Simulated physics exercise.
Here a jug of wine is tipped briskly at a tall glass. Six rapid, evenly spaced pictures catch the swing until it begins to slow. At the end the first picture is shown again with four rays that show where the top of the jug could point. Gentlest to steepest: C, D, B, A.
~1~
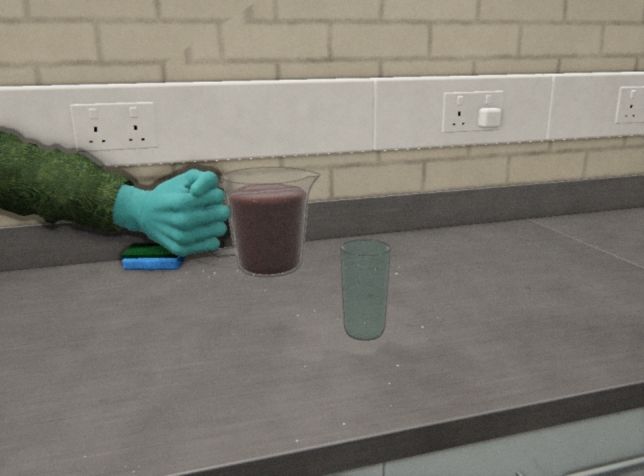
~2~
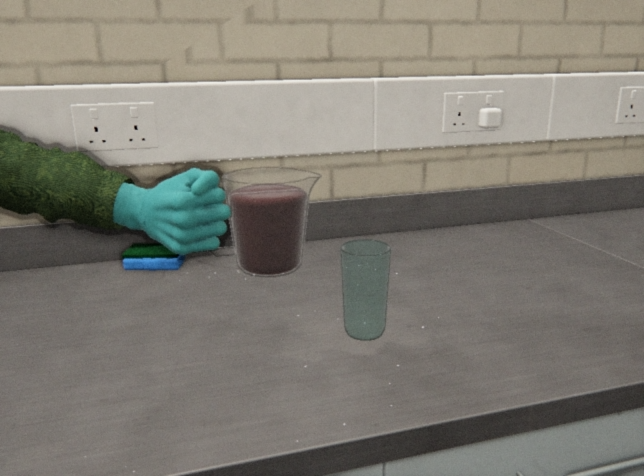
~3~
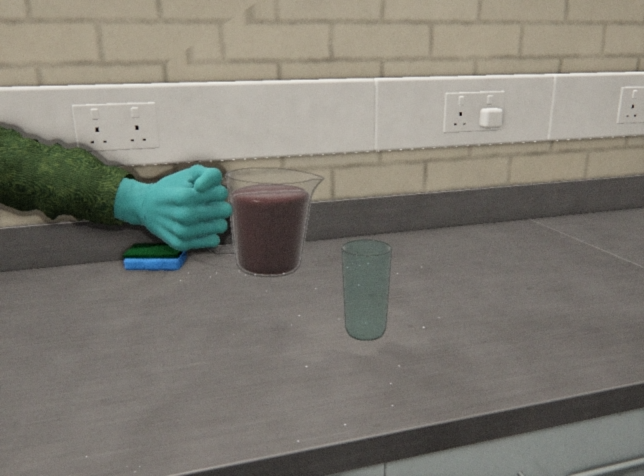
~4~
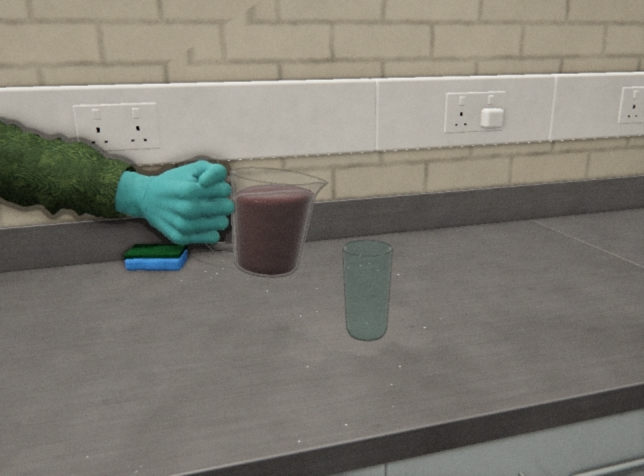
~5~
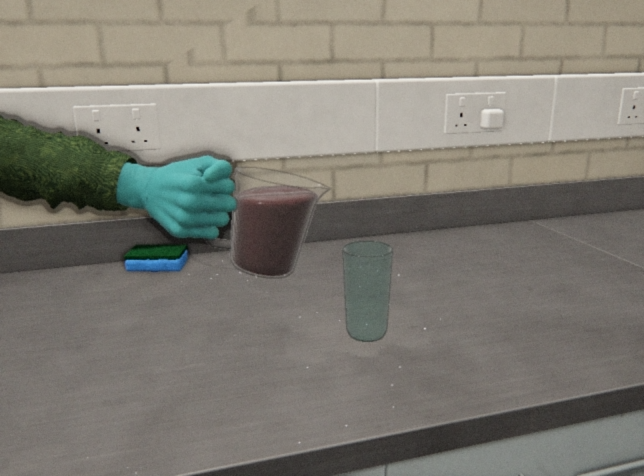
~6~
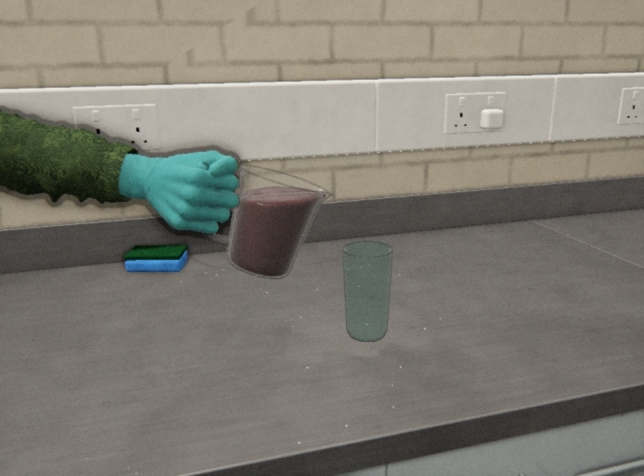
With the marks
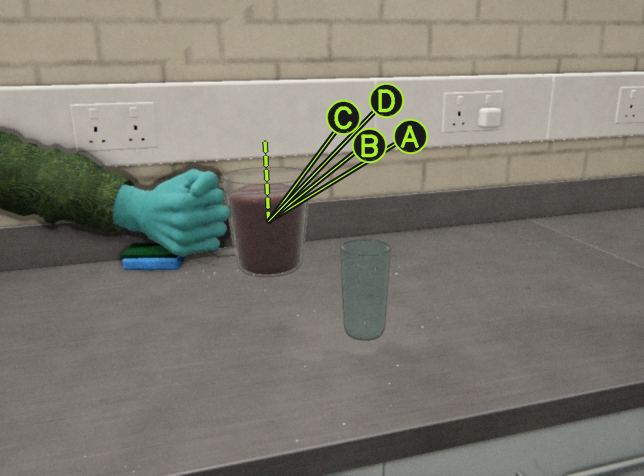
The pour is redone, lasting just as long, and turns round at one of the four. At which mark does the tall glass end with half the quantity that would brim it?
Tilt D.
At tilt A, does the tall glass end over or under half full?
Over.
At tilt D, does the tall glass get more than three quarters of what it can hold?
No.
In lime, A at (395, 144); B at (353, 153); C at (334, 132); D at (374, 111).
Choosing A, the tall glass ends with about 80 % of what it can hold; 6 % of the wine is spilt.
Choosing B, the tall glass ends with about 66 % of what it can hold.
Choosing C, the tall glass ends with about 31 % of what it can hold.
Choosing D, the tall glass ends with about 48 % of what it can hold.
